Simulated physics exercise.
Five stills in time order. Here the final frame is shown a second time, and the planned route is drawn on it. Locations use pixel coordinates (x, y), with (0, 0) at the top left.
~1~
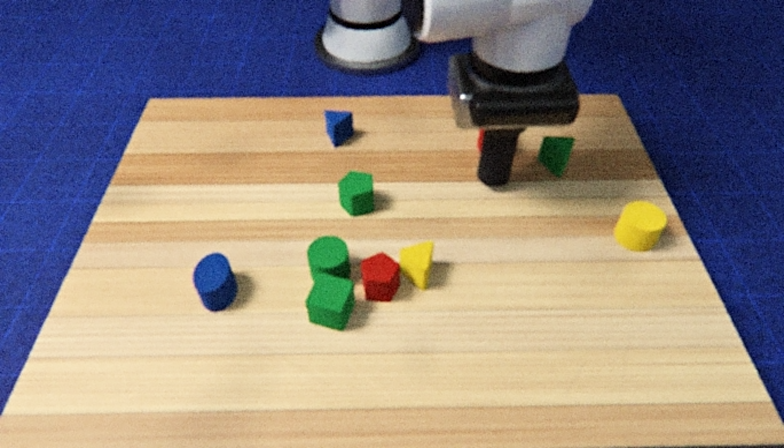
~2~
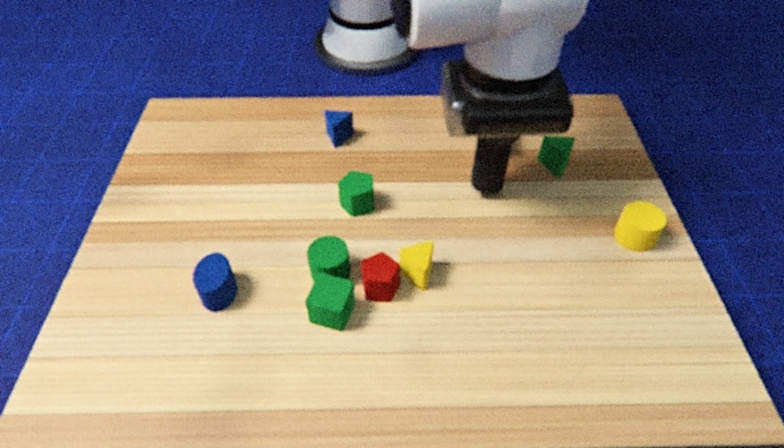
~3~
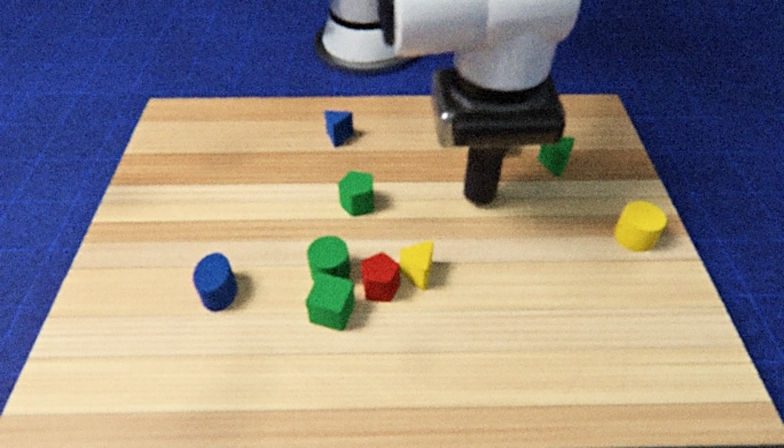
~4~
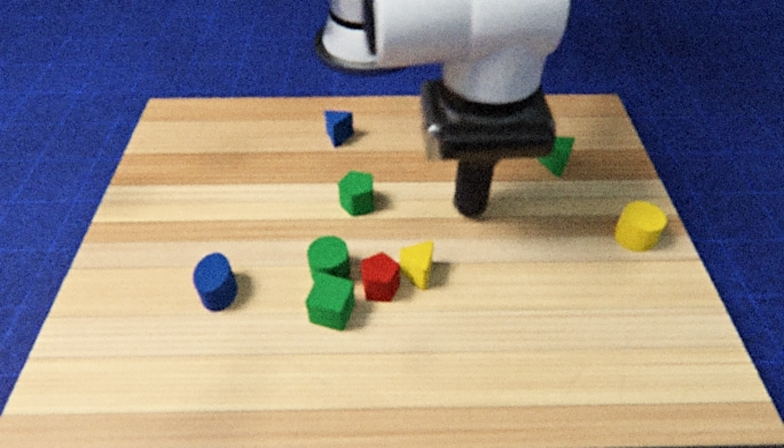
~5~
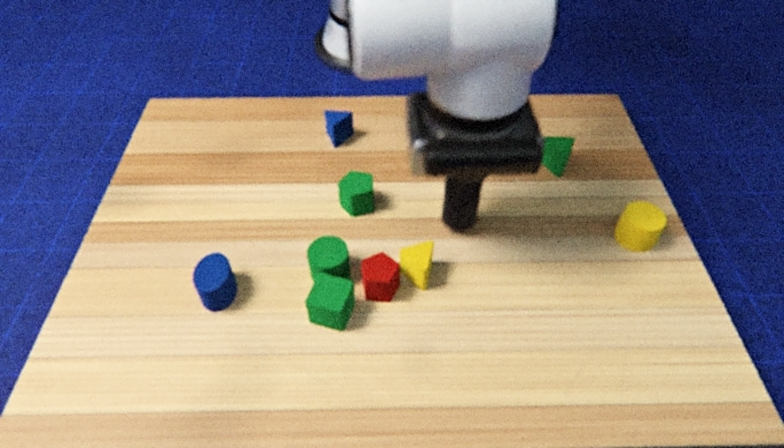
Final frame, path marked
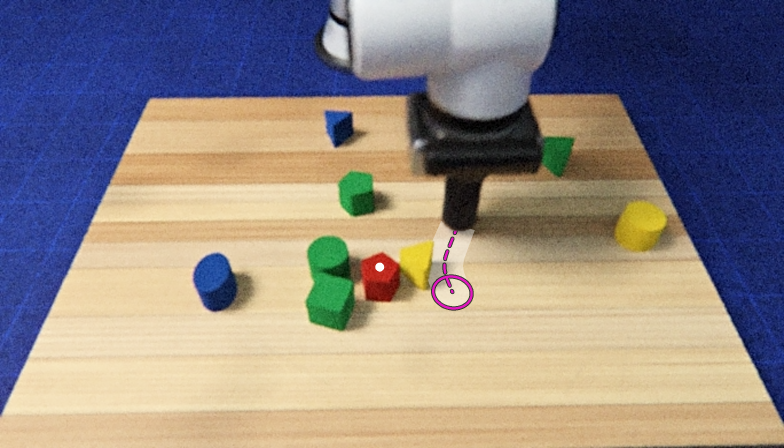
The footage shows a robot arm with a dark rod moving a short way down and to the left above a wooden board, while the scattered green, red, yellow and blue blocks stay still.
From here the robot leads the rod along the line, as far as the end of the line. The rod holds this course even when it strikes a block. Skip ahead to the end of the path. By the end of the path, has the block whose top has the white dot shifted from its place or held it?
Left where it is.
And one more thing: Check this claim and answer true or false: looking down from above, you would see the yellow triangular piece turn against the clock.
It is false.
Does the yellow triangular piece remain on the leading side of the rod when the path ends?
Final answer: No.
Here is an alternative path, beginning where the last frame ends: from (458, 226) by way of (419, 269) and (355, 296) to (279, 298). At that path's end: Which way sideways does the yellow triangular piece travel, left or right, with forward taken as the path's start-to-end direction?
It shifts leftward.
The line goes from (458, 226) via (450, 246) and (444, 268), ending at (452, 292); the dot is on the red pentagonal block.
The first path, step by step. Halfway along, rod (446, 250); nothing pushed yet.
At the end, rod (453, 285); red pentagonal block unmoved; yellow triangular piece (411, 267), turned 45° clockwise.
